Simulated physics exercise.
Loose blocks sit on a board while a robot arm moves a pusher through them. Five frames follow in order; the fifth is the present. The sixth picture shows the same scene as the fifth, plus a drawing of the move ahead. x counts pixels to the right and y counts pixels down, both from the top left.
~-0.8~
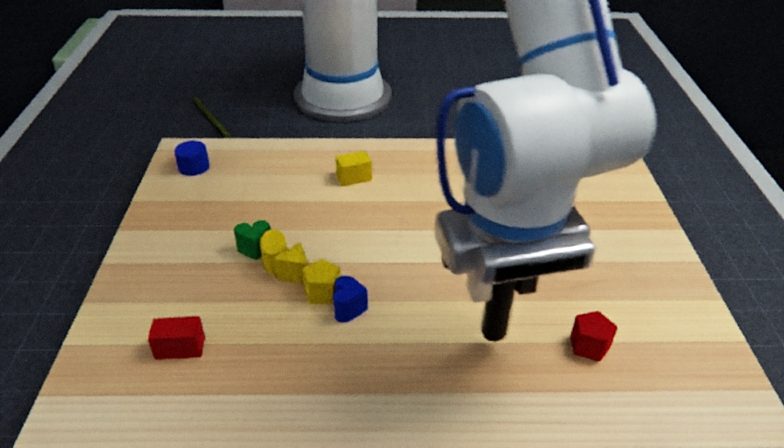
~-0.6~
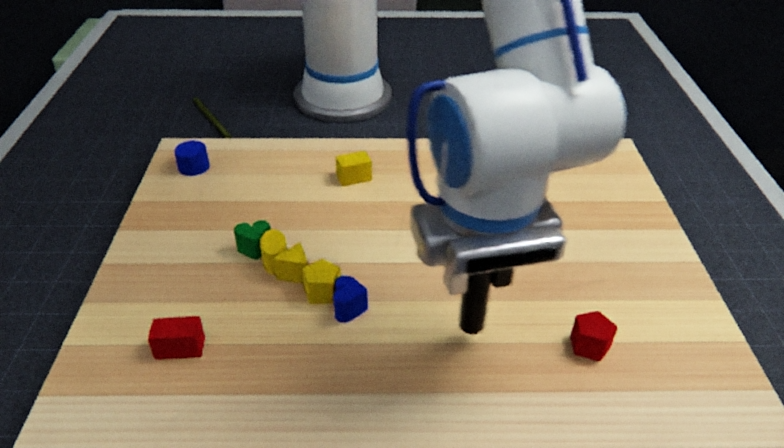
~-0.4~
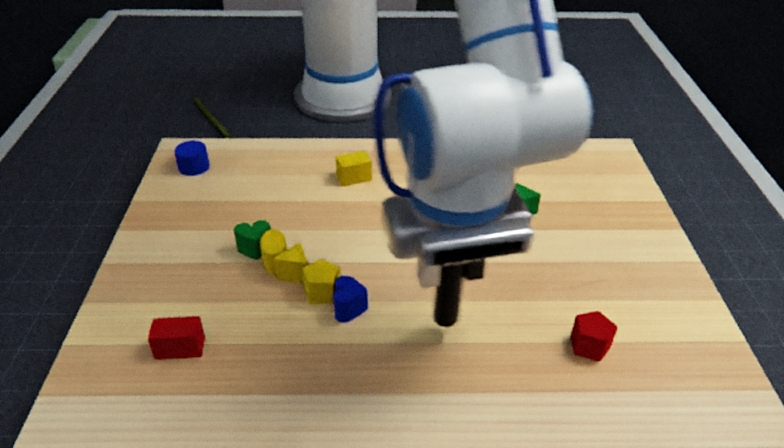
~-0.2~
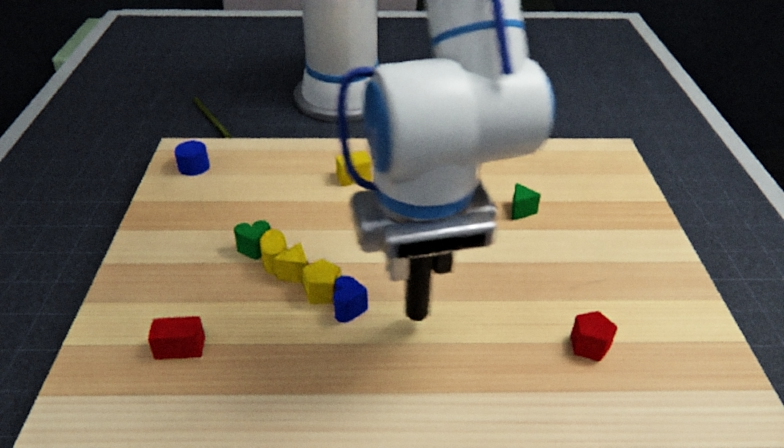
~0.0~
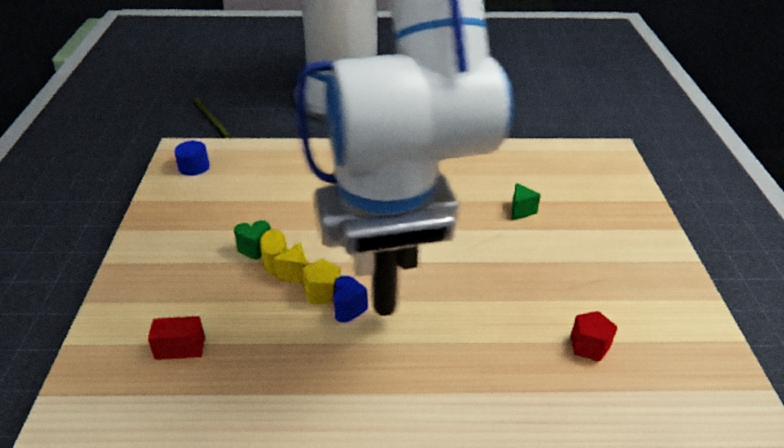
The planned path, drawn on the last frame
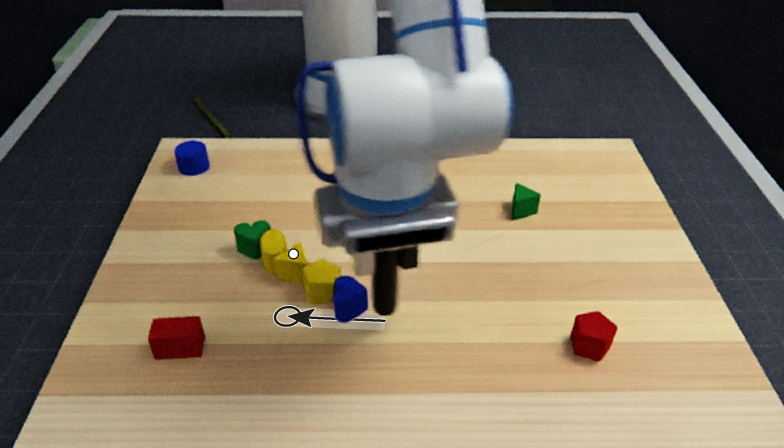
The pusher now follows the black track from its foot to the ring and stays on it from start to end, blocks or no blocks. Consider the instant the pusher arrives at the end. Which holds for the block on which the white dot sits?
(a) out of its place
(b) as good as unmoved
The correct letter is a.
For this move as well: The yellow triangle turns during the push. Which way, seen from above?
The yellow triangle rotates counterclockwise.
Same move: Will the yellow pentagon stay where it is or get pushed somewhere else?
The yellow pentagon moves.
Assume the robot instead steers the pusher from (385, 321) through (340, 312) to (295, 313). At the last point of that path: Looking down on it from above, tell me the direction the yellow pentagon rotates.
Turns clockwise.
The line goes from (385, 321) to (288, 316); the dot is on the yellow triangle.
The first path, step by step. Halfway along, pusher (334, 306); yellow oval (265, 238); yellow triangle (289, 245), turned 50° anticlockwise; yellow pentagon (307, 260), turned 55° clockwise; blue heart block (316, 284).
At the end, pusher (286, 304); yellow oval (265, 238); yellow triangle (289, 238), turned 50° anticlockwise; yellow pentagon (302, 253), turned 75° clockwise; blue heart block (293, 276), turned 45° clockwise.
